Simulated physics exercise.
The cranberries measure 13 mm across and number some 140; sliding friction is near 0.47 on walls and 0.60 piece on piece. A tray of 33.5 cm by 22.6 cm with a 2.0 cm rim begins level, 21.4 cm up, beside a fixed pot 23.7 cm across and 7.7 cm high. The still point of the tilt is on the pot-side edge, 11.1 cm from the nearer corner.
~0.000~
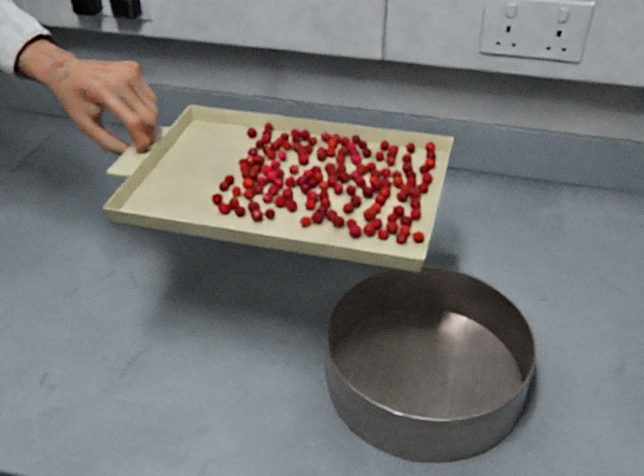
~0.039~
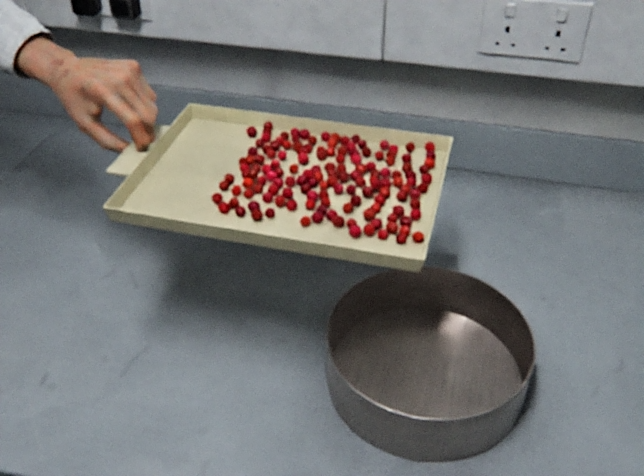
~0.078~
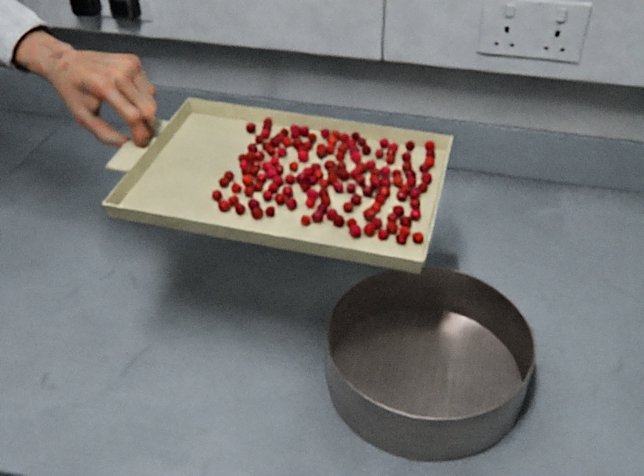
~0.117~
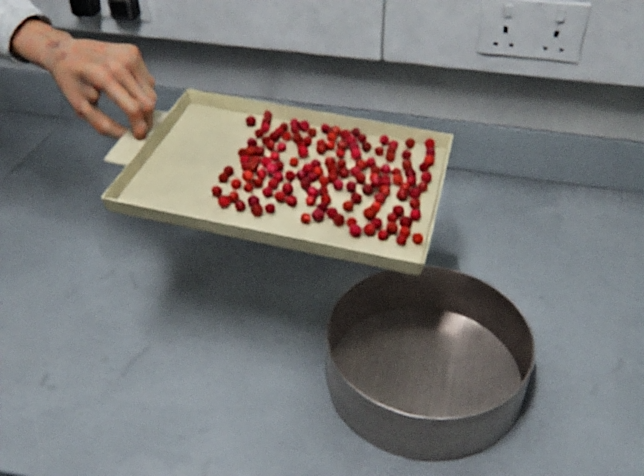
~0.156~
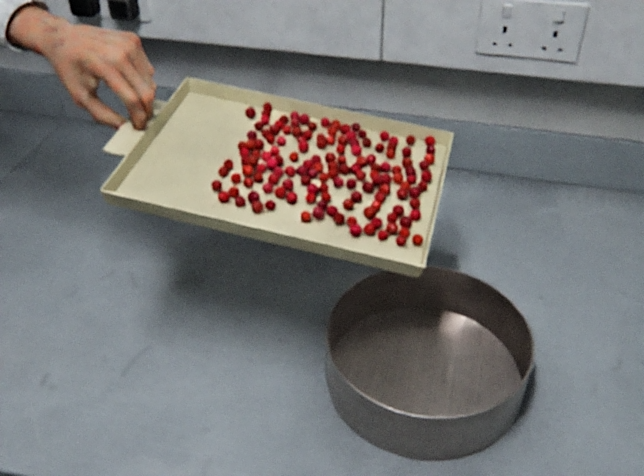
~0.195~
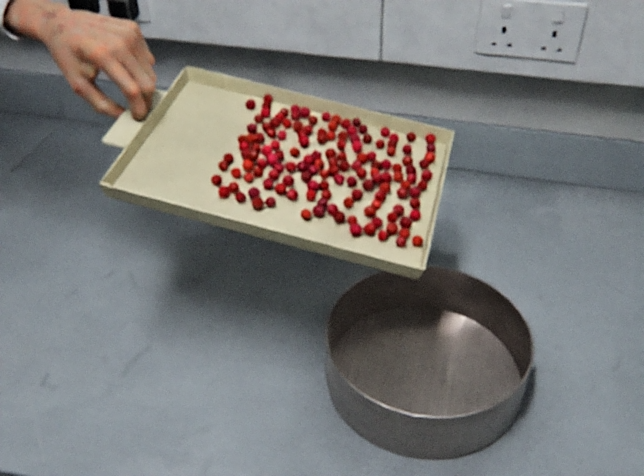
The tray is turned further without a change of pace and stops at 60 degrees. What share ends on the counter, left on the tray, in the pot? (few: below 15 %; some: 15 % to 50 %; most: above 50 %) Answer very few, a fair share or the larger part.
Counter very few, tray the larger part, pot very few.
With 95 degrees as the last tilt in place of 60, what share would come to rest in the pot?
It would be near 95 per cent.
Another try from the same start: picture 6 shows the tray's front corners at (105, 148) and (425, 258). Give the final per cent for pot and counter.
Pot 5, counter 5.
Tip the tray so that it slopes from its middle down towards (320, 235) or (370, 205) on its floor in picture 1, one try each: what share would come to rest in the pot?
Some 10 and 5 per cent.
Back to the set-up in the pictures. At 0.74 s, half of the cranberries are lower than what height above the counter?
About 26 cm.
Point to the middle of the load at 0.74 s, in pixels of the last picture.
At about (386, 195).
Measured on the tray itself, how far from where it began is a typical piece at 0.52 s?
Roughly 5 cm.
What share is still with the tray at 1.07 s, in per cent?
Some 95 per cent of the load.
Then, at 0.52 s, tilt 34 degrees; the tray holds 100 %, the pot 0 %.
After 0.74 s, tilt 51 degrees; the tray holds 100 %, the pot 0 %.
Then, at 1.07 s, tilt 60 degrees; the tray holds 95 %, the pot 5 %.
In the end, at 1.9 s, counter 0 %, tray 95 %, pot 5 %.
